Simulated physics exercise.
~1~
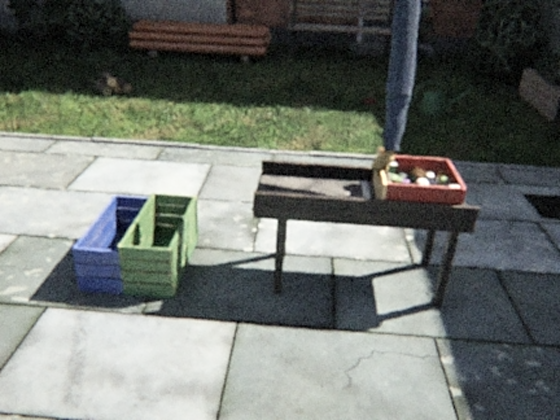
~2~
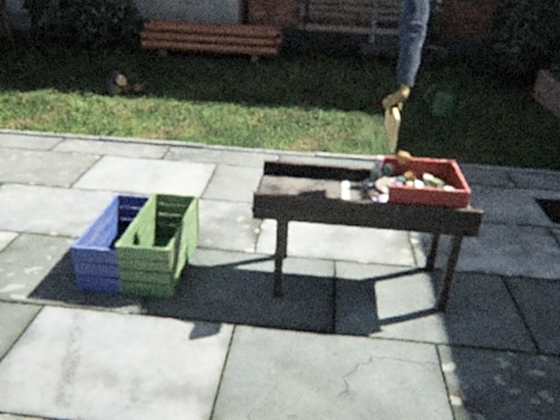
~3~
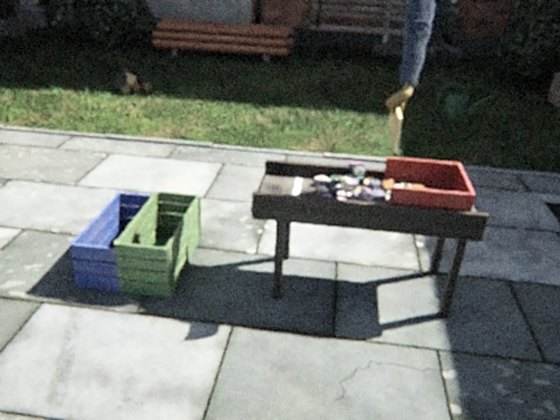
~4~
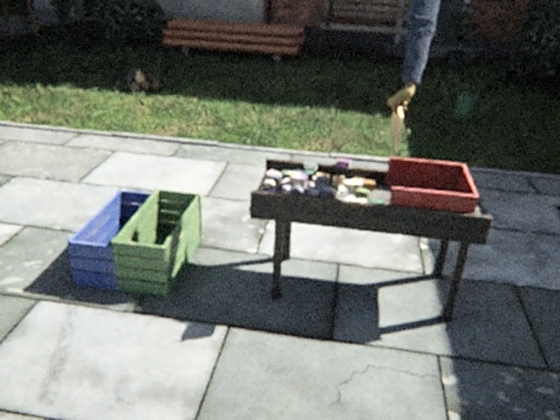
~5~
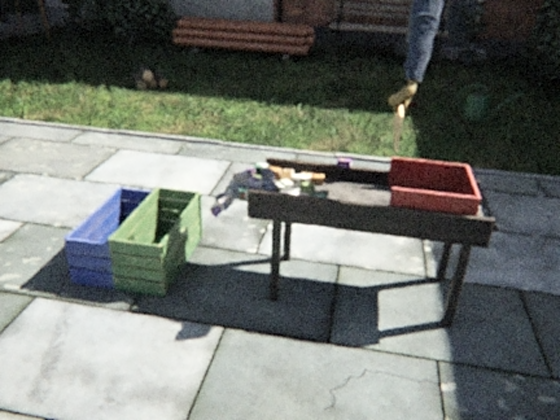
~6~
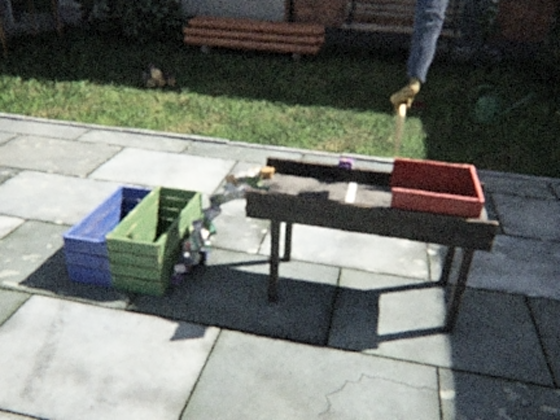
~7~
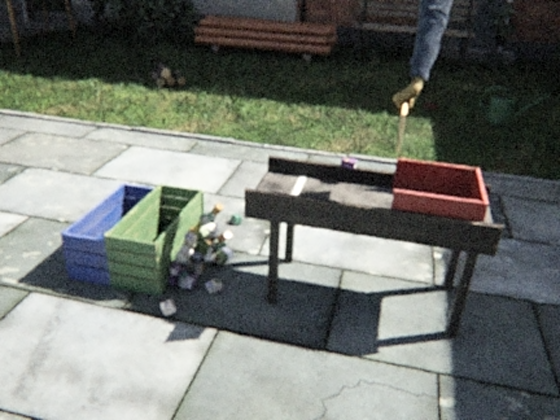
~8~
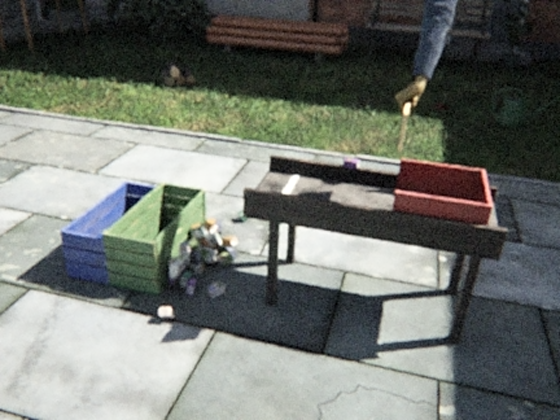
To begin with, a red pen filled with small cartons sits at the right end of a dark, raised belt on a sunlit patio, with a green tub and a blue tote on the paving to the left. A gloved hand lifts the gate, and the cartons spill out leftward along the belt, together with a white stripe. The loose pieces spread out, reach the left end and tumble off in a stream. They drop short of the green tub and pile up on the slabs beside it, while one purple piece stays on the belt.
